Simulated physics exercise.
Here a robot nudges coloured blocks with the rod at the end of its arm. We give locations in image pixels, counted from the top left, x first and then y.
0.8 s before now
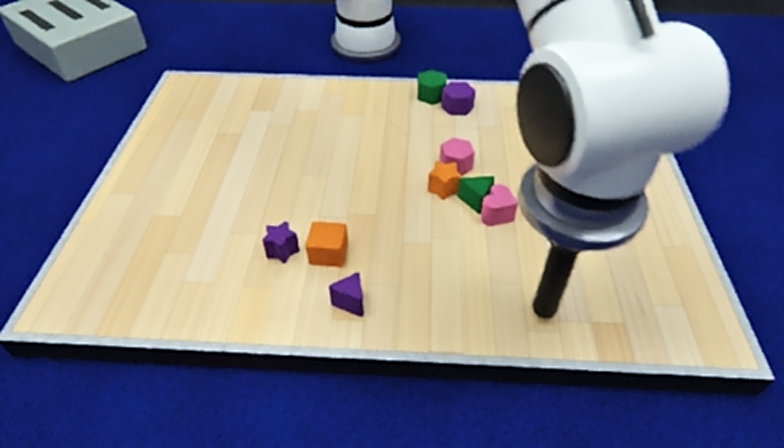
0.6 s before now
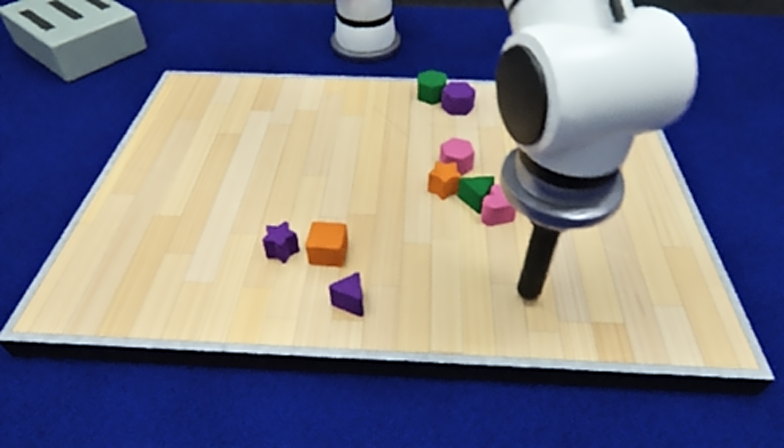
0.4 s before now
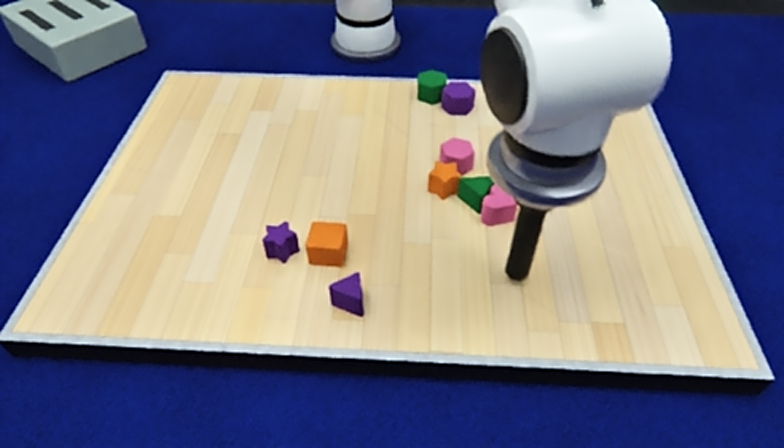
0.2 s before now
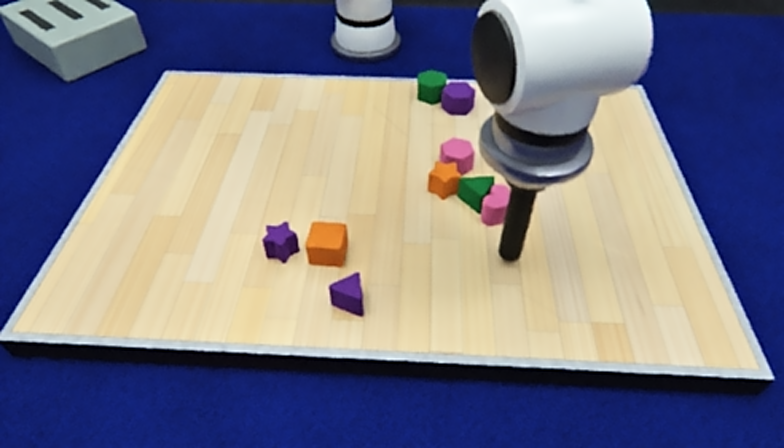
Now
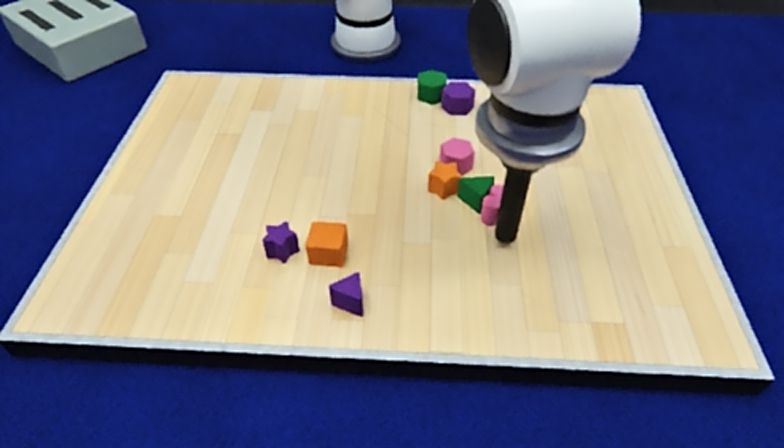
A white robot arm with a black rod moves over a pale wooden board on blue cloth, seen from a fixed, raised view. Toward the right sit a pink hexagon, orange star, green triangle and pink heart, with green and purple blocks behind and a purple star, orange block and purple triangle nearer the left. The rod glides leftward and away toward the pink heart, while the blocks stay still.
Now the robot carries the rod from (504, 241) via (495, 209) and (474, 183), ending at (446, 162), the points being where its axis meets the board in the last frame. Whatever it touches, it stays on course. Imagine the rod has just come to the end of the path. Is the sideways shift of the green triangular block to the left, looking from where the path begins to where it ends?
In short: Yes.
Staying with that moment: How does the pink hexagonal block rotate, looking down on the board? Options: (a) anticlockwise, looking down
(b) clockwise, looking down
Option b.
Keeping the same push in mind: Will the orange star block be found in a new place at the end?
Yes, I think so.
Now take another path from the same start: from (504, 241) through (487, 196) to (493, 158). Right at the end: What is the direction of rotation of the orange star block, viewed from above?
My answer: Anticlockwise.
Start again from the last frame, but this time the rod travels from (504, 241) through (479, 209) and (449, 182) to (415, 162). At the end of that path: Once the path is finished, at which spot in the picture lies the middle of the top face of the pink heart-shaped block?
For the centre of its top, I'd go with (500, 177).
What follows on the original path. One third of the way, rod (495, 203); orange star block (439, 166), turned 20° anticlockwise; green triangular block (467, 173), turned 20° anticlockwise; pink heart-shaped block (495, 173).
Two thirds of the way, rod (475, 176); orange star block (434, 165), turned 20° anticlockwise; green triangular block (458, 171), turned 45° anticlockwise; pink heart-shaped block (494, 155), turned 65° clockwise.
At the end, rod (447, 156); orange star block (433, 164), turned 25° anticlockwise; pink hexagonal block (439, 129), turned 25° clockwise; green triangular block (457, 171), turned 60° anticlockwise; pink heart-shaped block (494, 155), turned 70° clockwise.
